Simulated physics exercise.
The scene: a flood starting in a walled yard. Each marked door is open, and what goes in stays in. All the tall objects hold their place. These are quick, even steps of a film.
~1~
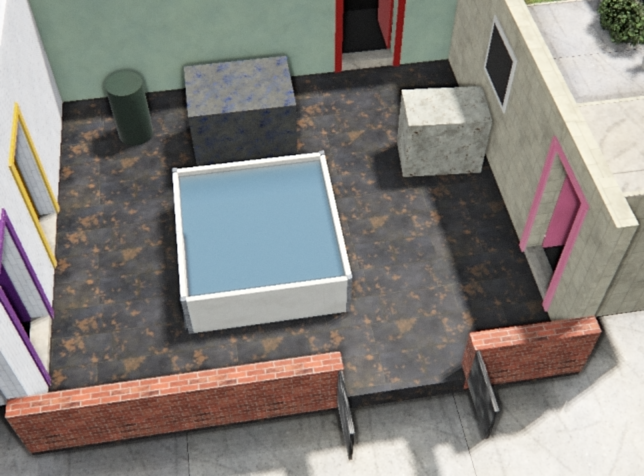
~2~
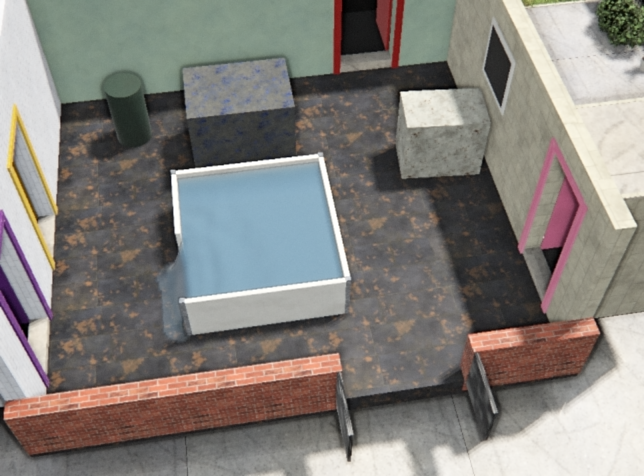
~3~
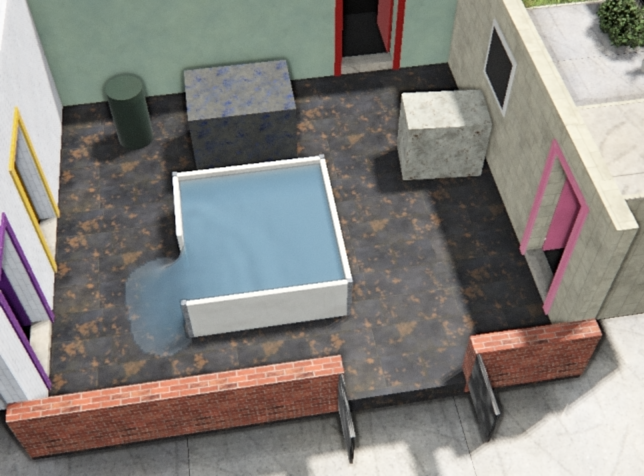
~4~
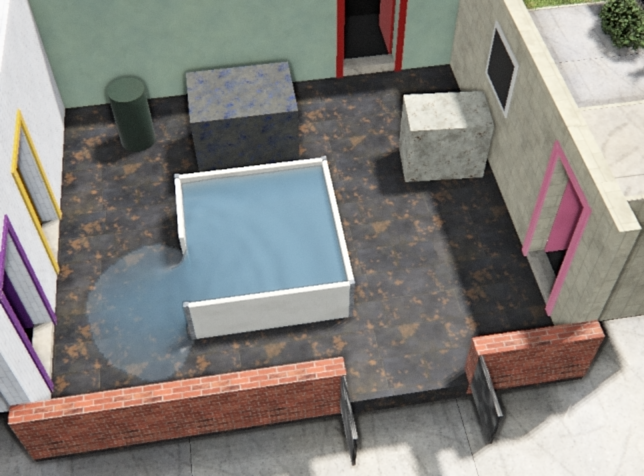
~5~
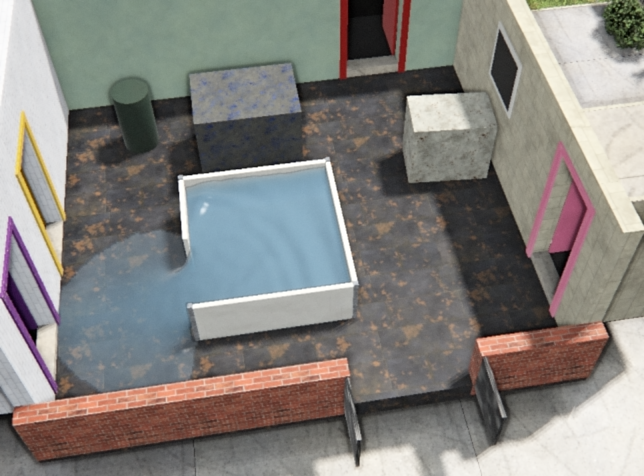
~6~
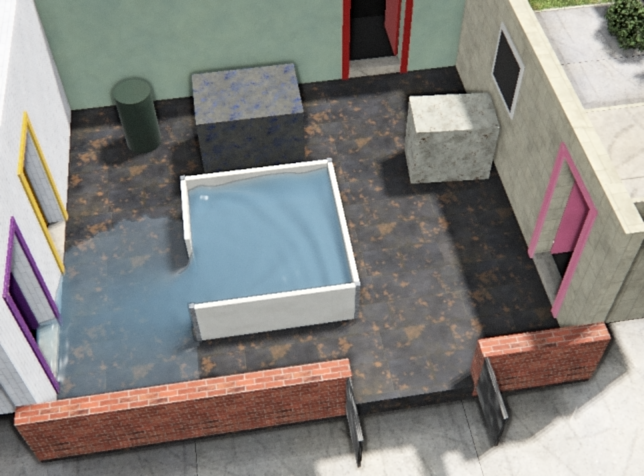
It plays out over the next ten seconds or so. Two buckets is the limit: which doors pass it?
One by one: The pink door admits no more than that; the purple door lets in a lot; the yellow door lets in a lot; the red door admits no more than that.
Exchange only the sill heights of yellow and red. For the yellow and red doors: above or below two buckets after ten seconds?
In short: Yellow door is under; red door keeps below it.
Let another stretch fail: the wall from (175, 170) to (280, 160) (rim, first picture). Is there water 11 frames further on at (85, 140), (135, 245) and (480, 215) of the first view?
In that order: Flooded, not flooded, under water.
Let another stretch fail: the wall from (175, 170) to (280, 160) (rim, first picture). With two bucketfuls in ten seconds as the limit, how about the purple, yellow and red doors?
Purple door takes less, yellow door floods, red door stays under.
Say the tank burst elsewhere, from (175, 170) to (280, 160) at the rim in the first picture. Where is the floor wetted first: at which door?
It is the yellow one.
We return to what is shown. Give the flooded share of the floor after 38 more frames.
About 65 per cent.
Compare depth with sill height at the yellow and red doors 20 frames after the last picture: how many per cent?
Near 340 and 0 in a hundred.
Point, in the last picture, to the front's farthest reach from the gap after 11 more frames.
Roughly at (71, 128).
A moment on, water covers 15 % of the floor; the pink door not reached, the purple door far over two buckets in, the yellow door under two buckets in, the red door not reached.
Next, water covers 25 % of the floor; the pink door not reached, the purple door far over two buckets in, the yellow door over two buckets in, the red door not reached.
Then, water covers 40 % of the floor; the pink door not reached, the purple door far over two buckets in, the yellow door far over two buckets in, the red door not reached.
Later, water covers 65 % of the floor; the pink door wet at the sill, nothing in, the purple door far over two buckets in, the yellow door far over two buckets in, the red door wet at the sill, nothing in.
In the end, water covers 90 % of the floor; the pink door wet at the sill, nothing in, the purple door far over two buckets in, the yellow door far over two buckets in, the red door wet at the sill, nothing in.
